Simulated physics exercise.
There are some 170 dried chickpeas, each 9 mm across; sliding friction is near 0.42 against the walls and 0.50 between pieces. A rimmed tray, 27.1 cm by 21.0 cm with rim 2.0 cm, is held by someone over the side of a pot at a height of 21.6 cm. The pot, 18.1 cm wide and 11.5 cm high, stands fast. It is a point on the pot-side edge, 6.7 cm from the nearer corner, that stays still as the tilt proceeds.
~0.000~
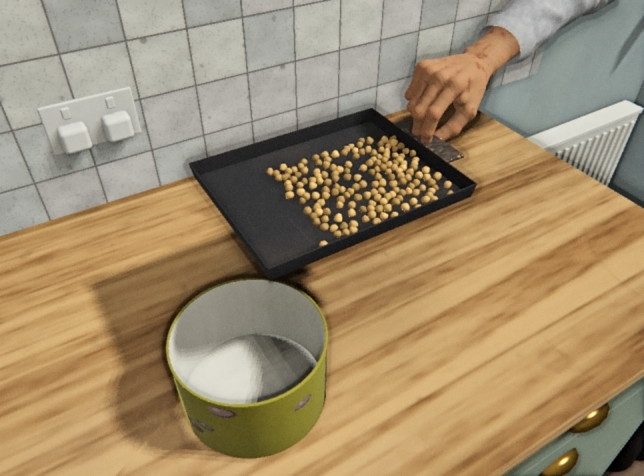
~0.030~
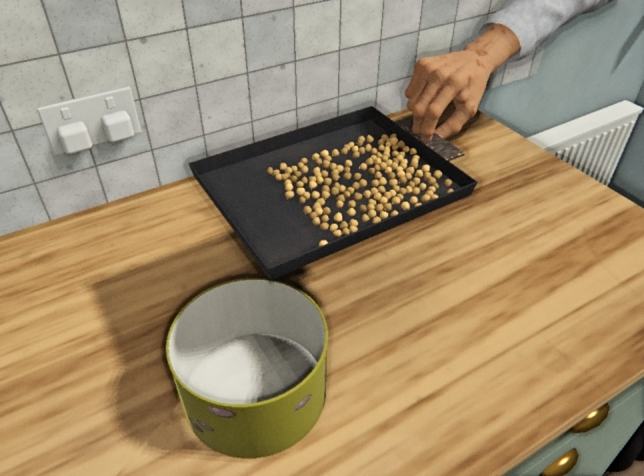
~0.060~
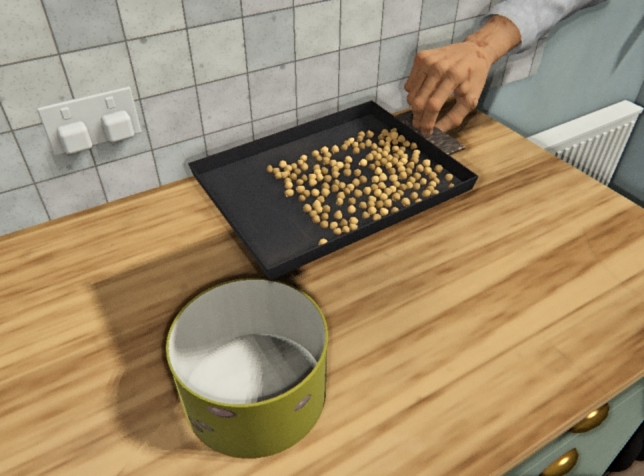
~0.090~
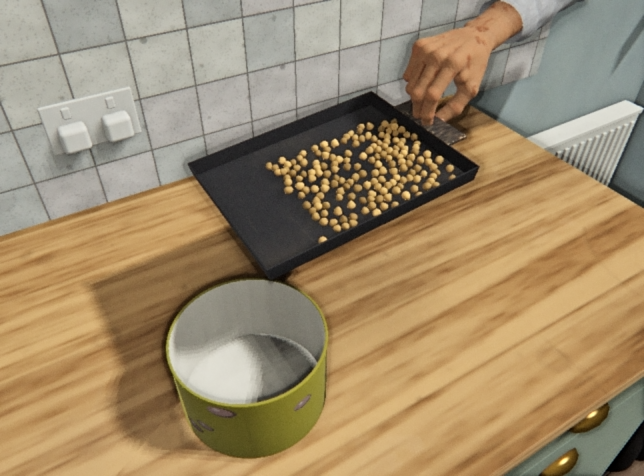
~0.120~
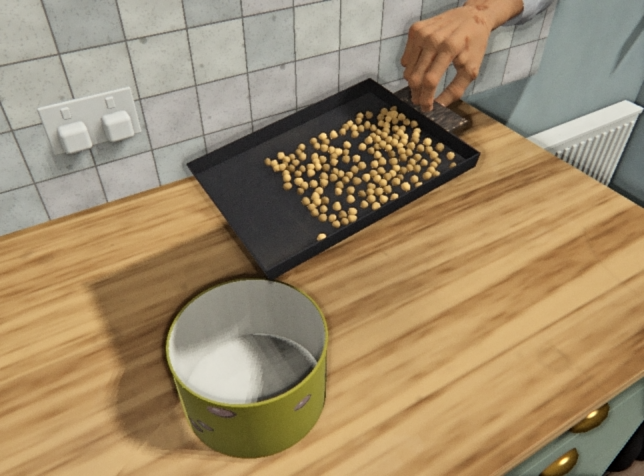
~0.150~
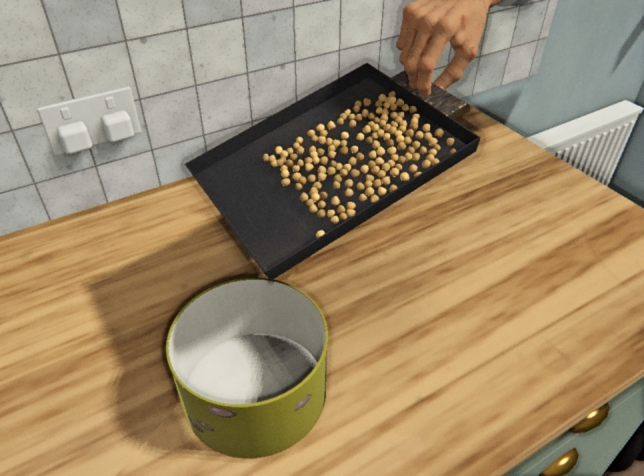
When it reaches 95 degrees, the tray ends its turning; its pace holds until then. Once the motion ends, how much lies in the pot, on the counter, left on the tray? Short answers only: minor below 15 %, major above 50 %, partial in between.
In order: Pot: The main mass; counter: A fair amount; tray: A little.
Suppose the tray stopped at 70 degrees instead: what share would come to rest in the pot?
It would land at about 35 percent.
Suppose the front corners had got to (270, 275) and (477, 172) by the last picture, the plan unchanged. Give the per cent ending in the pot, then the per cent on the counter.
Per cent by place - pot 90, counter 10.
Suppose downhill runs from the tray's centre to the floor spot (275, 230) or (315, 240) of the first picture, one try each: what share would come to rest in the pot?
The share comes to roughly 95 in a hundred, then roughly 85 in a hundred.
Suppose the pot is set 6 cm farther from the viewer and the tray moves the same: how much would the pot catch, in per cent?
Near 75 per cent in that case.
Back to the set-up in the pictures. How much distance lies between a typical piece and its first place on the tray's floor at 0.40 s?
It has moved some 4 cm from its start.
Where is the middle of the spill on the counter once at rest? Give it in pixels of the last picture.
(99, 382).
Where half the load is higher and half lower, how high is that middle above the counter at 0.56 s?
Around 24 cm up.
Then, at 0.40 s, tilt 56 degrees; the tray holds 100 %, the pot 0 %.
Then, at 0.56 s, tilt 82 degrees; the tray holds 95 %, the pot 0 %.
Then, at 0.85 s, tilt 95 degrees; the tray holds 15 %, the pot 40 %.
In the end, at 1.9 s, pot 60 %, counter 40 %, tray 0 %.
